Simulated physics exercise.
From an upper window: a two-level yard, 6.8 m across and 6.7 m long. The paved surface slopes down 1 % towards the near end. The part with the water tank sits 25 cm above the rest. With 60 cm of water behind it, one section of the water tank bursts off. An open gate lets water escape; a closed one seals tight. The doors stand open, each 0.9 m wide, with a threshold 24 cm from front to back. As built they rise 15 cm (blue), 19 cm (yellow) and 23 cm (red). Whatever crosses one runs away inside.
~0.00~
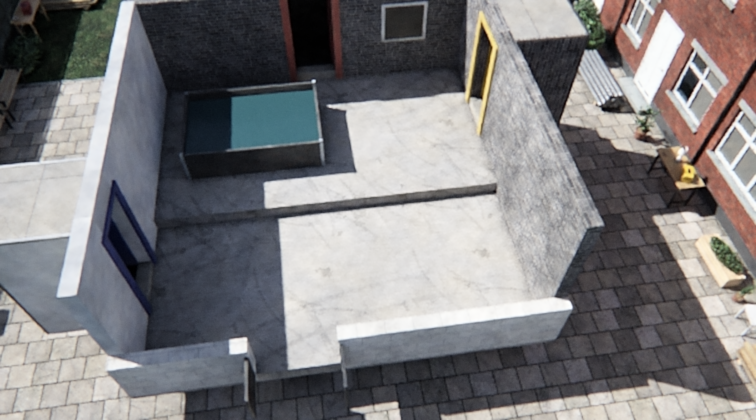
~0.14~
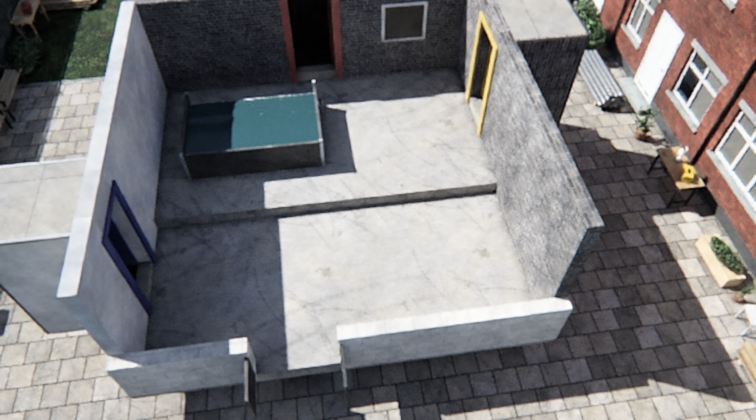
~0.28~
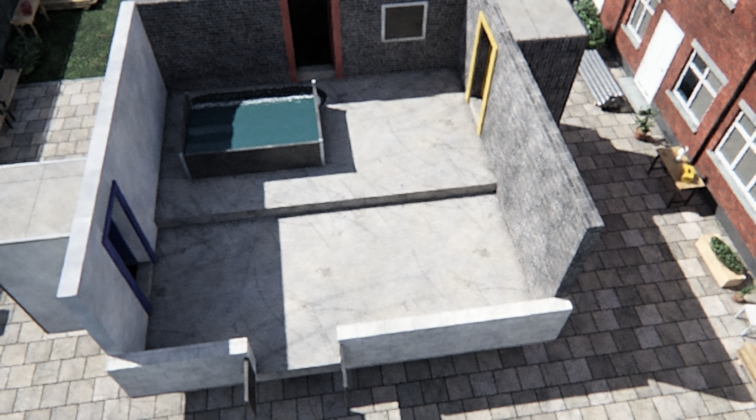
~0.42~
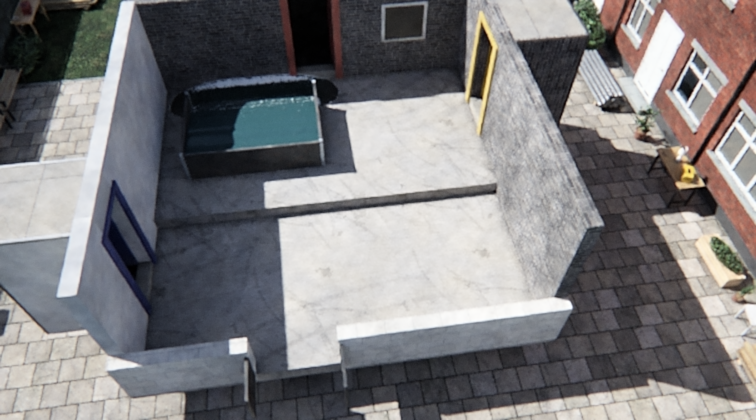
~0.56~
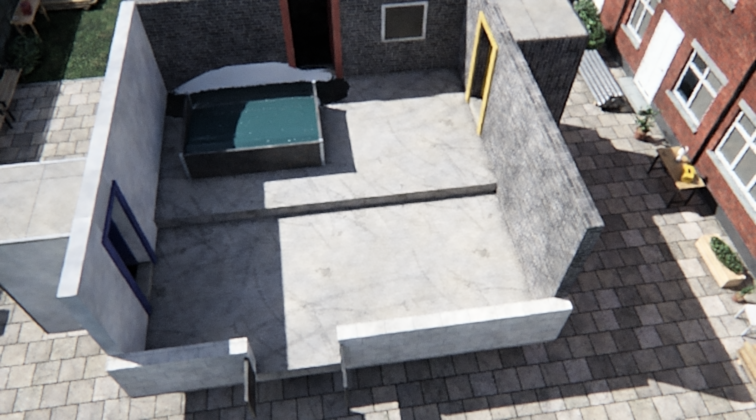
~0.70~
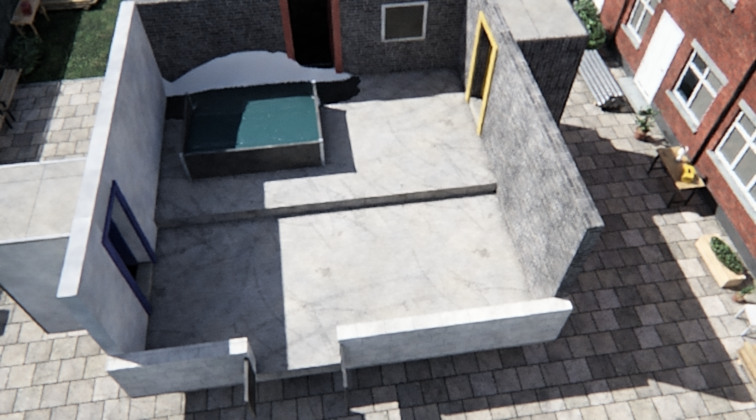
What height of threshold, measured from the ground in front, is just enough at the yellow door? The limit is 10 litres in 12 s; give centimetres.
At least 14.5 cm or so.
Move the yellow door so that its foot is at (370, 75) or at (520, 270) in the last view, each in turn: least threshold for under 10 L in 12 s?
About 7.0 and 8.0 cm.
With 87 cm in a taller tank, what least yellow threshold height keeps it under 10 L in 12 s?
About 21 cm.
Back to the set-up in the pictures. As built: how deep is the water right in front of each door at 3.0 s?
In cm: Blue 8, yellow 19, red 17.
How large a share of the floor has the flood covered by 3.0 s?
About 40 per cent.
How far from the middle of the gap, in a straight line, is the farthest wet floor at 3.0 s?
Some 6.0 m out.
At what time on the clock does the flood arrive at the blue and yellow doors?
Arrival: Blue 2.6 s, yellow 2.2 s.
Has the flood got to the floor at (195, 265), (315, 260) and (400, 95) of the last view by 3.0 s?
In that order: Wet, not reached, wet.
After 1.4 s water covers 15 % of the floor, deepest (54 cm) near (176, 93); it has not reached the yellow door.
After 3.0 s water covers 40 % of the floor, deepest (25 cm) near (451, 68); 19 cm at the yellow door, 0 litres in over its 19 cm threshold.
After 12.0 s water covers 85 % of the floor, deepest (10 cm) near (175, 103); 6 cm at the yellow door, 1 litre in over its 19 cm threshold.
At the yellow door as built, the water arrived by 2.3 s and peaked near 19 cm at 2.8 s.
Run again over the same 12 s with other heights there, 20 litres in over 12 cm, 4 litres over 16.5 cm. The limit of 10 litres is kept from about 14.5 cm up.
